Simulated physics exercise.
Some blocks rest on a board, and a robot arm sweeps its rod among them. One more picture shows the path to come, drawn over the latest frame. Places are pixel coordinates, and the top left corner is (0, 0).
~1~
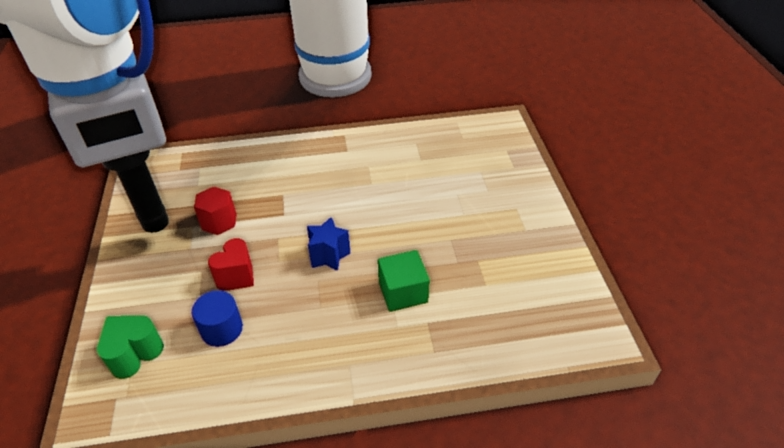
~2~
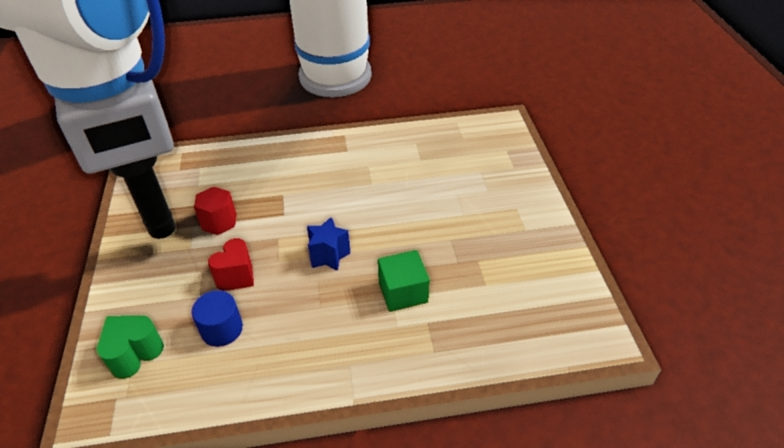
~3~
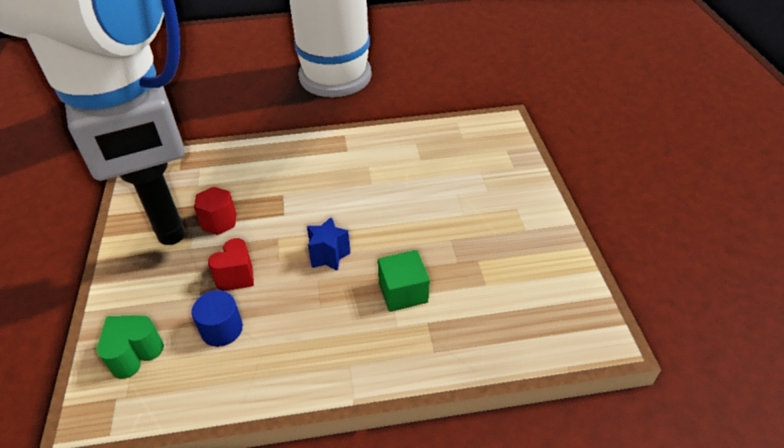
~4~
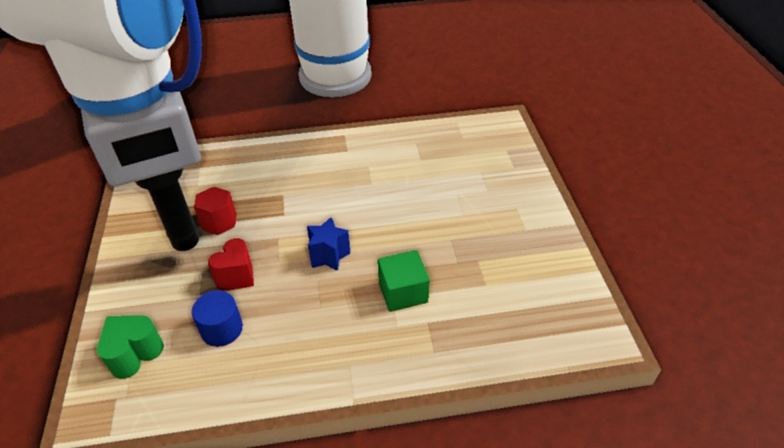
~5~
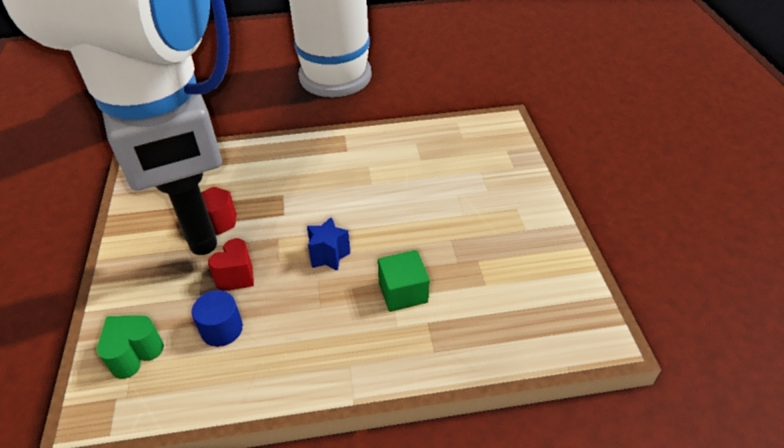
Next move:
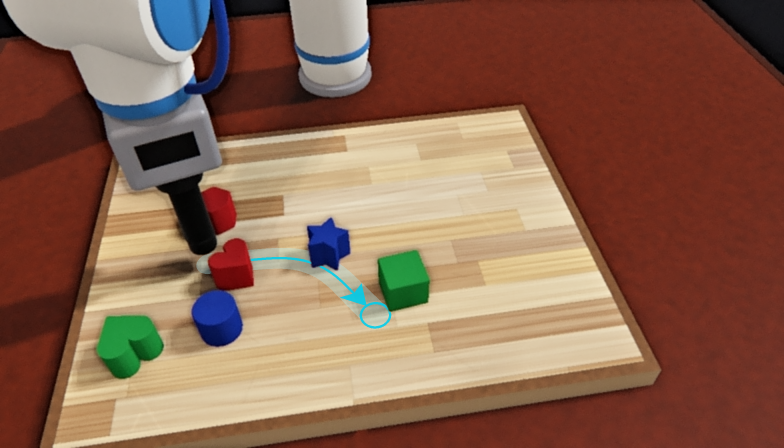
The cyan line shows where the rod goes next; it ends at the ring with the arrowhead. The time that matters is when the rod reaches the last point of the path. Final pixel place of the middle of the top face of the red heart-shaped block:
Its top centre is at about (251, 258).
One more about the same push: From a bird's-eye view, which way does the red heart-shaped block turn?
My answer: Clockwise.
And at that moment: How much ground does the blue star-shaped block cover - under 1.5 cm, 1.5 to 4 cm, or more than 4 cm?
It moves a fair bit, 1.5 to 4 cm.
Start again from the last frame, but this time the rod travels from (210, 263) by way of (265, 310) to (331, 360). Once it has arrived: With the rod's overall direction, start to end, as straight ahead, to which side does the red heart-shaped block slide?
The left-hand side.
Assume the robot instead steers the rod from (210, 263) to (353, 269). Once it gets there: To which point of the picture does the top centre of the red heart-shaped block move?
The middle of the upper face of the red heart-shaped block will lie at about (262, 265) in the picture.
The line goes from (210, 263) by way of (275, 258) and (333, 274) to (375, 315).
On the path given first. One third of the way, rod at (271, 241); red heart-shaped block at (251, 258), turned 60° clockwise.
Two thirds of the way, rod at (331, 257); red heart-shaped block at (251, 258), turned 60° clockwise; blue star-shaped block at (351, 235), turned 40° anticlockwise.
At the end, rod at (374, 298); red heart-shaped block at (251, 258), turned 60° clockwise; blue star-shaped block at (352, 236), turned 50° anticlockwise; green square unmoved.
